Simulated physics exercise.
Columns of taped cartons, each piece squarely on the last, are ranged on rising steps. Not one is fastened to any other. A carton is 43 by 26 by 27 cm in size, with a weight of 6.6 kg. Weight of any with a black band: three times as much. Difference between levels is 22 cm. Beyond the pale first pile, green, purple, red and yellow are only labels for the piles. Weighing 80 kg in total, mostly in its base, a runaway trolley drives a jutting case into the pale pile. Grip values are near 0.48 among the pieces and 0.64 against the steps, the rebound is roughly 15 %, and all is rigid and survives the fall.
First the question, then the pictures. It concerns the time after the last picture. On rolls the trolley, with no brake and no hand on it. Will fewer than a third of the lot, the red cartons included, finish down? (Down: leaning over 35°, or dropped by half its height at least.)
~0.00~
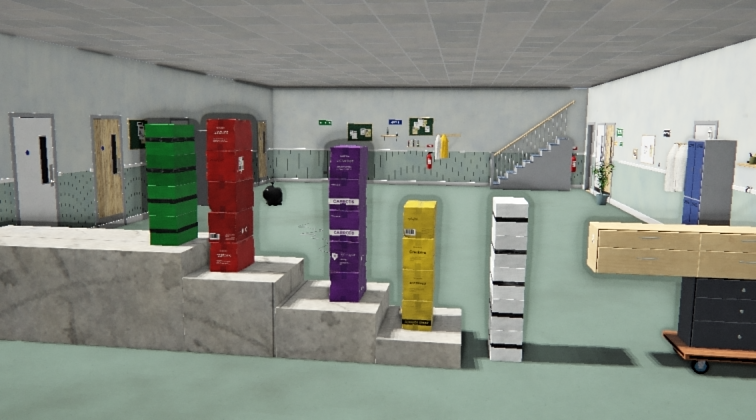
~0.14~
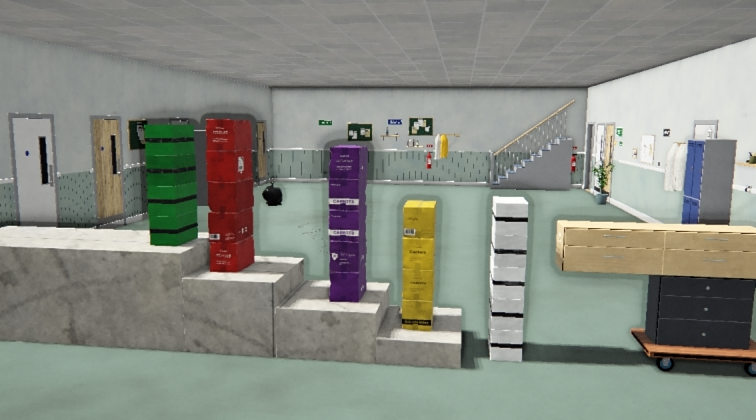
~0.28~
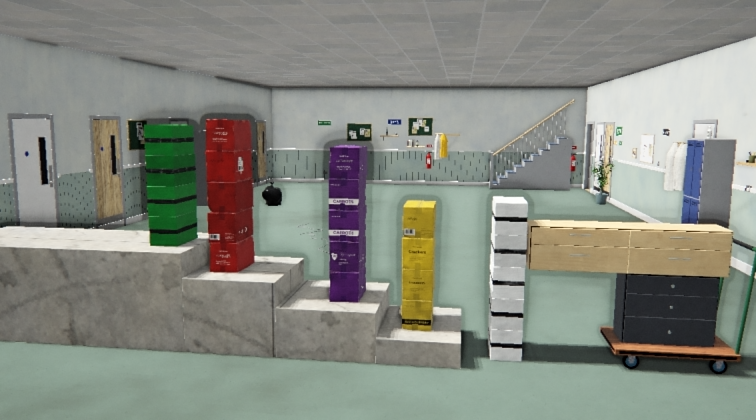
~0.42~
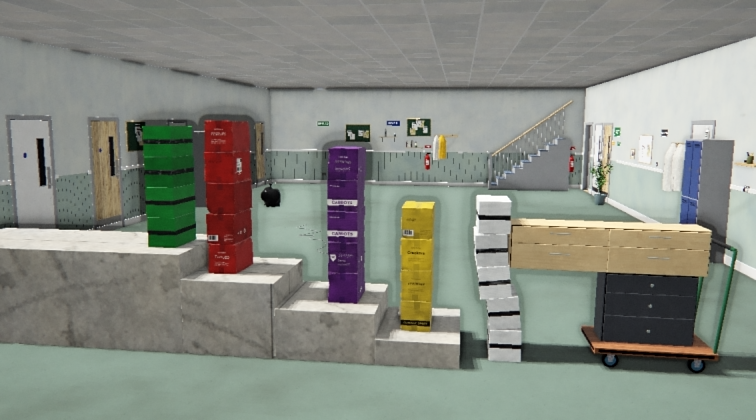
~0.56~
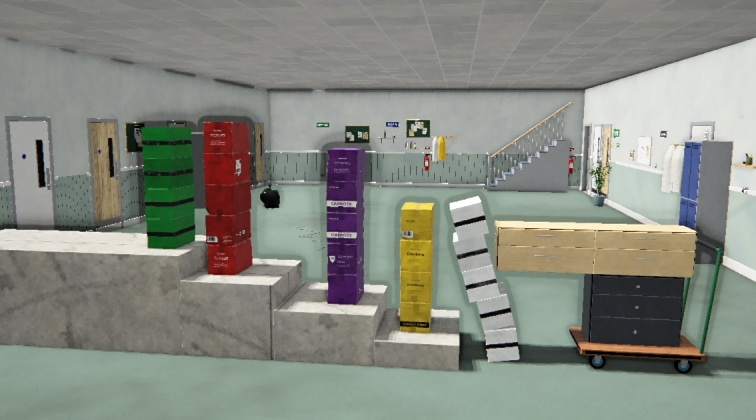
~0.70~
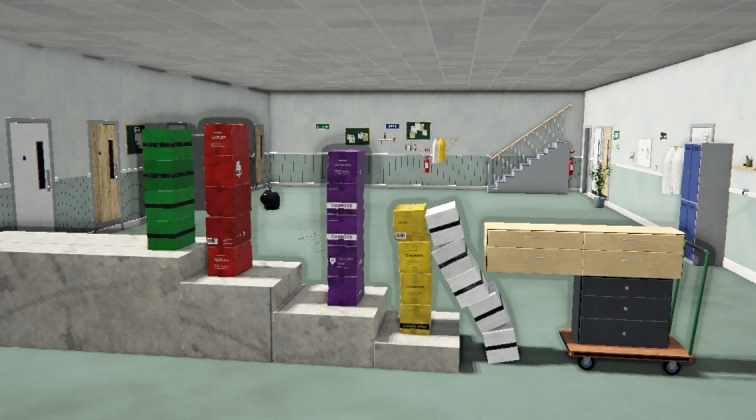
Yes.
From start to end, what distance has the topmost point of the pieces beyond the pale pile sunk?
I'd put it at around 0 cm.
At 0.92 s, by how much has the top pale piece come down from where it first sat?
Some 20 centimetres.
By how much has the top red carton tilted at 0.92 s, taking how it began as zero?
Roughly 0°.
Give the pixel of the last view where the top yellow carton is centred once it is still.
Somewhere around pixel (321, 248).
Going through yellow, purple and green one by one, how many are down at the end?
Yellow 3, purple 5, green 0.
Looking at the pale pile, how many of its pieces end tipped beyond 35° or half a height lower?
In total, 4 of the pale pieces.
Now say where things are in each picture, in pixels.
In the first picture (places mark the middle of the side facing us), load (605, 242) 56 cm short; top red carton (220, 135); top purple carton (345, 163); the rest undisturbed.
Load (571, 240) 29 cm short; top red carton (220, 135), in the second picture.
Load (538, 239) 29 mm short; top red carton (220, 135), in the third picture.
Load (518, 238) 13 cm in; top red carton (218, 137); the rest undisturbed, in the fourth picture.
Load (504, 240) 22 cm in, top of the pale pile leaning 16°; top red carton (217, 138); the rest undisturbed, in the fifth picture.
Load (494, 242) 31 cm in, top of the pale pile leaning 18°; top red carton (218, 140); top yellow carton (409, 226) leaning 3°; one has shifted, in the sixth picture.
After 0.92 s, 4 of the pale pile down; none of the 5 red cartons down (0 of 18 in all colours); top red carton unmoved; top yellow carton leaning 14°.
After 1.32 s, 4 of the pale pile down; none of the 5 red cartons down (3 of 18 in all colours); top red carton unmoved; top yellow carton leaning 39°, 14 cm lower.
At rest (2.1 s), 4 of the pale pile down; none of the 5 red cartons down (8 of 18 in all colours); top red carton unmoved; top yellow carton leaning 45°, 25 cm lower. That is 0 per cent. As the last picture would show them, middles, top red carton near (227, 139), top yellow carton near (321, 248).
